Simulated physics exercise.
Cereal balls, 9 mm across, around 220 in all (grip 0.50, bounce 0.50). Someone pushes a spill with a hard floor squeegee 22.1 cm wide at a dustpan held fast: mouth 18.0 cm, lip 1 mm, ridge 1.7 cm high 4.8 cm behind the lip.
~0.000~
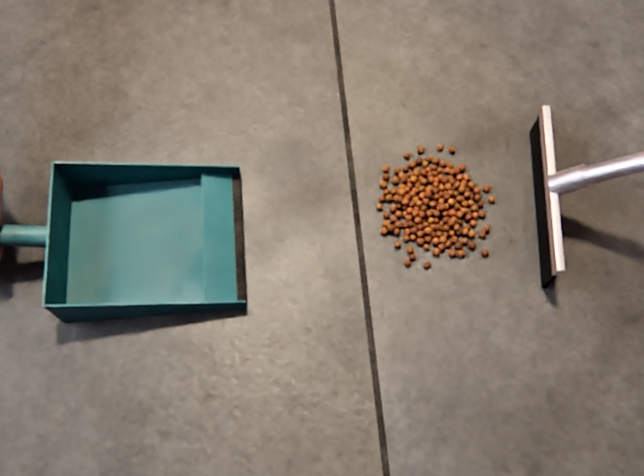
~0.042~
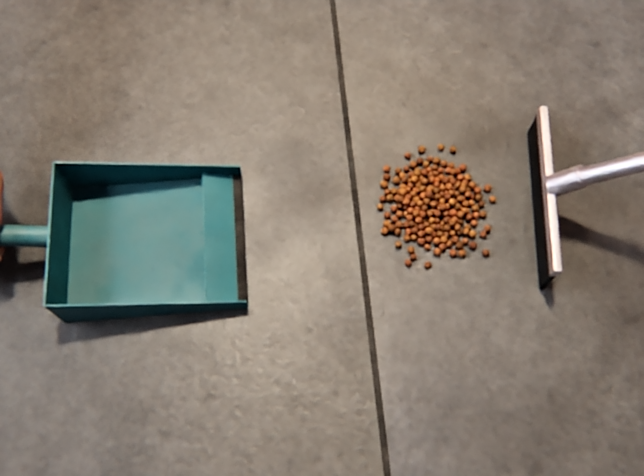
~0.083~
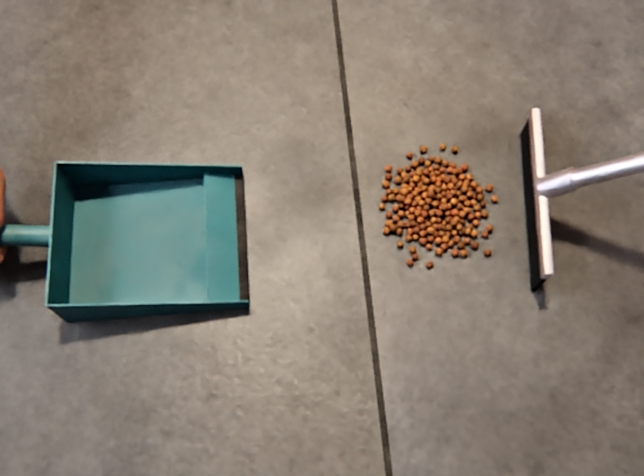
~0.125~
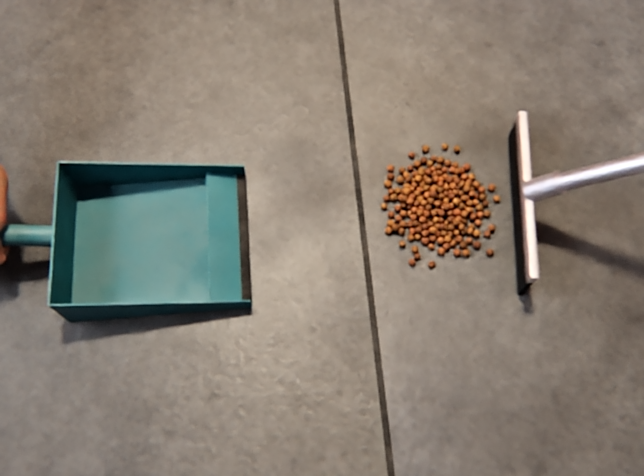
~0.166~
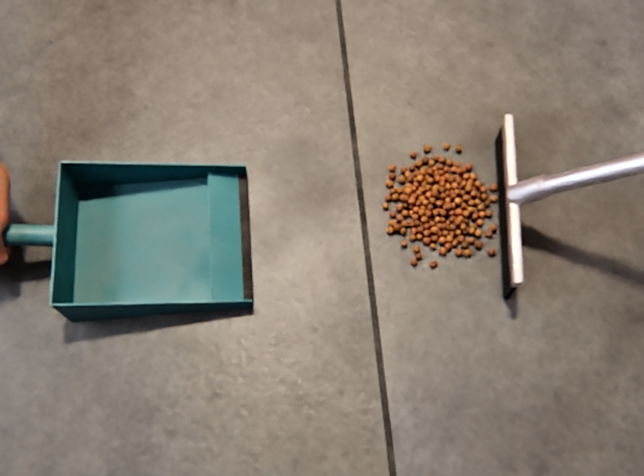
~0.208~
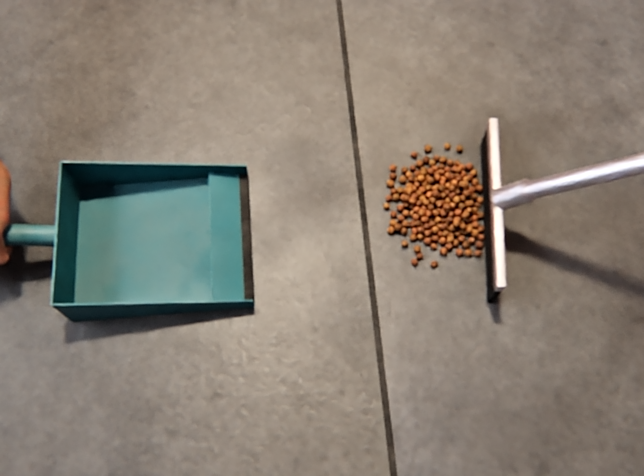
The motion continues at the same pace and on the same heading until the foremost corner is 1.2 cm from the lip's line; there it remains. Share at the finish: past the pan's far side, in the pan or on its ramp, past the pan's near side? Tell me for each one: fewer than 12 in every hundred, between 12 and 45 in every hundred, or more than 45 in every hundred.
In order: Past the pan's far side: A medium share; in the pan or on its ramp: A medium share; past the pan's near side: A low share.
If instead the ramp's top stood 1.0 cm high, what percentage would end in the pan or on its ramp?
That change would give about 30 per cent.
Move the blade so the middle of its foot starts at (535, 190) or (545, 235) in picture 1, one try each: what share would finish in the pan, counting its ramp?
Estimates: 35 percent and 15 percent.
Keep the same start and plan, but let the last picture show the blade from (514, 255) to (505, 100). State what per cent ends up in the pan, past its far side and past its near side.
The pan gets 10, the far side 55 and the near side 0.
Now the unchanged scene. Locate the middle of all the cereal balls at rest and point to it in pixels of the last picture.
After settling, the middle sits near (256, 234).
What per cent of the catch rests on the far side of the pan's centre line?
Some 20 per cent.
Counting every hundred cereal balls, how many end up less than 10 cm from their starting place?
It comes to near 10 percent.
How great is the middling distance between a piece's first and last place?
Somewhere around 24 centimetres.
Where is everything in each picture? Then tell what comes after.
In the first picture, blade from (558, 271) to (544, 113), moved 0.0 cm, 0 of the pieces shifted so far; middle of the pieces at (435, 204); pan at (141, 247).
In the second picture, blade from (555, 272) to (541, 114), moved 0.5 cm, 0 of the pieces shifted so far; middle of the pieces at (435, 204).
In the third picture, blade from (546, 274) to (533, 116), moved 1.8 cm, 0 of the pieces shifted so far; middle of the pieces at (437, 203).
In the fourth picture, blade from (532, 278) to (521, 119), moved 3.8 cm, 0 of the pieces shifted so far; middle of the pieces at (439, 203).
In the fifth picture, blade from (516, 282) to (507, 122), moved 5.9 cm, 1 of the pieces shifted so far; middle of the pieces at (441, 203).
In the sixth picture, blade from (500, 287) to (492, 126), moved 8.1 cm, 49 of the pieces shifted so far; middle of the pieces at (441, 203); pan at (148, 246). Its pace works out near 0.51 m/s, heading 10 degrees towards the viewer's side.
Then, at 0.47 s, middle of the blade 17 cm from the lip; 0 % over the lip, far side 10 %, near side 0 %.
After 0.65 s, middle of the blade 8 cm from the lip; 0 % over the lip, far side 15 %, near side 5 %.
Then, at 0.95 s, middle of the blade 3 cm from the lip; 25 % over the lip, far side 20 %, near side 5 %.
At rest (1.3 s), far side 20 %, pan 25 %, near side 5 %, in front of the lip or behind the blade 50 %.
